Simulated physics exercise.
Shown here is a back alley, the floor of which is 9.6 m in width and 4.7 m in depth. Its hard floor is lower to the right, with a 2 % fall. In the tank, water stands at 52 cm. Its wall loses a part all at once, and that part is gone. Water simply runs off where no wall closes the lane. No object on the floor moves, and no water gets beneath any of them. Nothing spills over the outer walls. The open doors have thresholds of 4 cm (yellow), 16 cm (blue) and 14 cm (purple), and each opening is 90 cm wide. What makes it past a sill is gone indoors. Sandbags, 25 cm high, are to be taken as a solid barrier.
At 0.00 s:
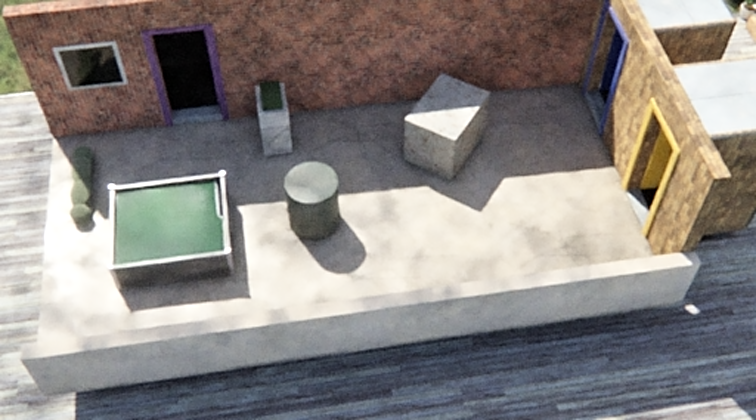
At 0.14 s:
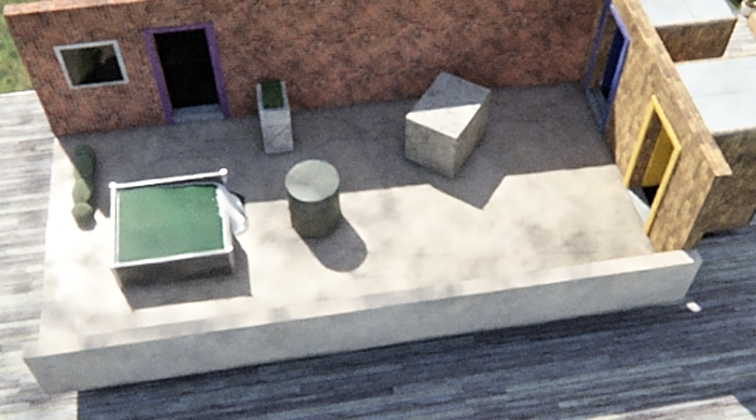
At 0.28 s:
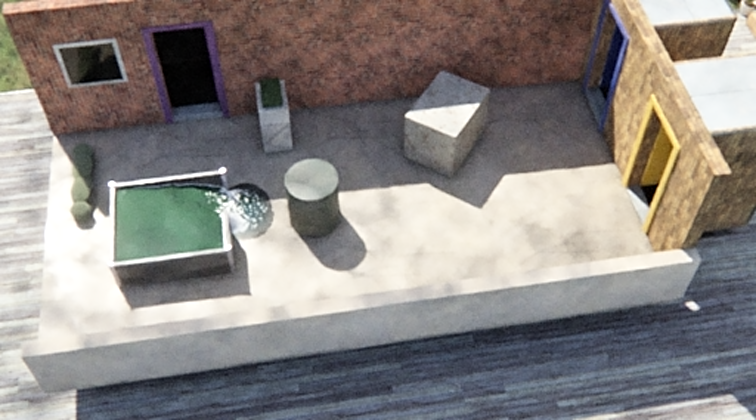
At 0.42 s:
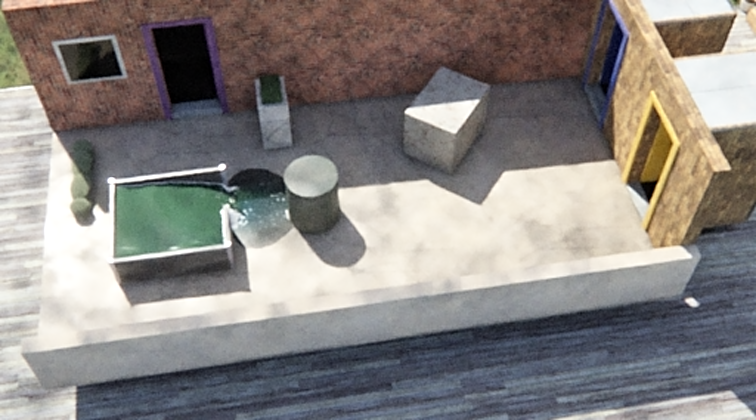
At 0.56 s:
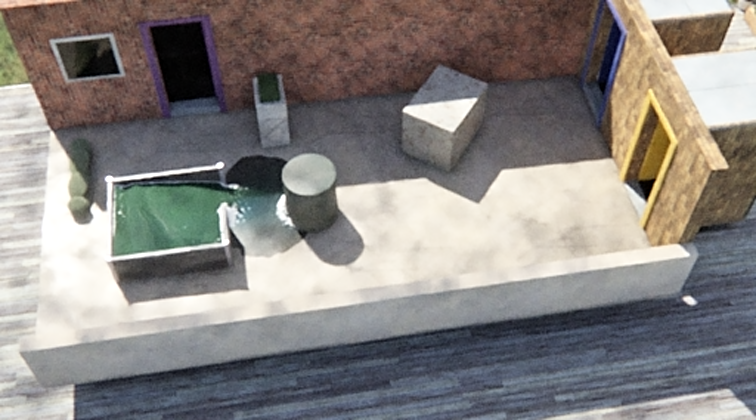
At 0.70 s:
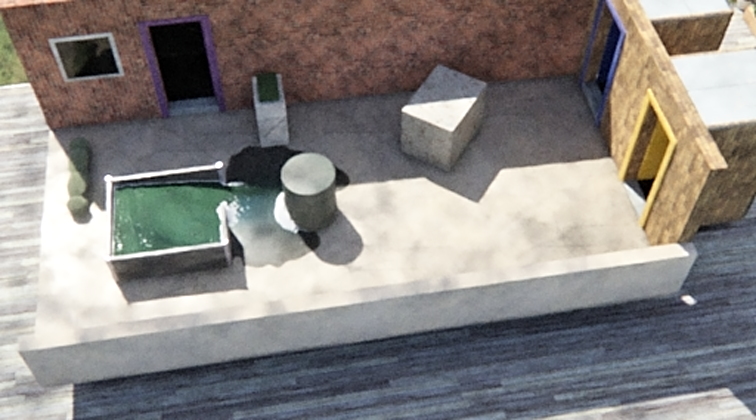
A walled back alley with a pale hard floor is seen from high above, in sunlight, by a nearly still camera. A white-rimmed tank of green water stands at left, a grey-green cylinder and pale block further right, below a reddish wall with a purple-framed doorway, with blue and yellow ones at right. Water bursts from the tank's right side, spreads across the floor and reaches around the cylinder.
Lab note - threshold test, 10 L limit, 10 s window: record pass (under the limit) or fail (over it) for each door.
Outcome: The yellow door most likely surpasses the limit; the blue door most likely comes up short; the purple door most likely comes up short.
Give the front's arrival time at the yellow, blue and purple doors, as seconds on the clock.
Yellow 4.5 s, blue 3.2 s, purple 3.6 s.
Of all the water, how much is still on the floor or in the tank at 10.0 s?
Remaining: Roughly 98 %.
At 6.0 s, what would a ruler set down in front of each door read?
Readings (cm): Yellow = 4; blue = 10; purple = 1.
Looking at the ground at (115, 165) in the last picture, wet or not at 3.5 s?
Not yet touched.
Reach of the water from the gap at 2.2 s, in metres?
Roughly 5.0 metres out.
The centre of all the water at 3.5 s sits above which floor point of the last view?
Balance point at about (288, 200).
After 1.4 s water covers 15 % of the floor and is deepest (34 cm) near (279, 212); yellow door not reached, blue door not reached, purple door not reached.
After 2.2 s water covers 25 % of the floor and is deepest (26 cm) near (279, 212); yellow door not reached, blue door not reached, purple door not reached.
After 3.5 s water covers 40 % of the floor and is deepest (21 cm) near (411, 96); yellow door not reached, blue door 13 cm at the sill, 0 L in, purple door not reached.
After 6.0 s water covers 60 % of the floor and is deepest (14 cm) near (652, 274); yellow door 4 cm at the sill, 0 L in, blue door 10 cm at the sill, 0 L in, purple door 1 cm at the sill, 0 L in.
After 10.0 s water covers 65 % of the floor and is deepest (10 cm) near (648, 265); yellow door 10 cm at the sill, 27 L in, blue door 8 cm at the sill, 0 L in, purple door 1 cm at the sill, 0 L in.
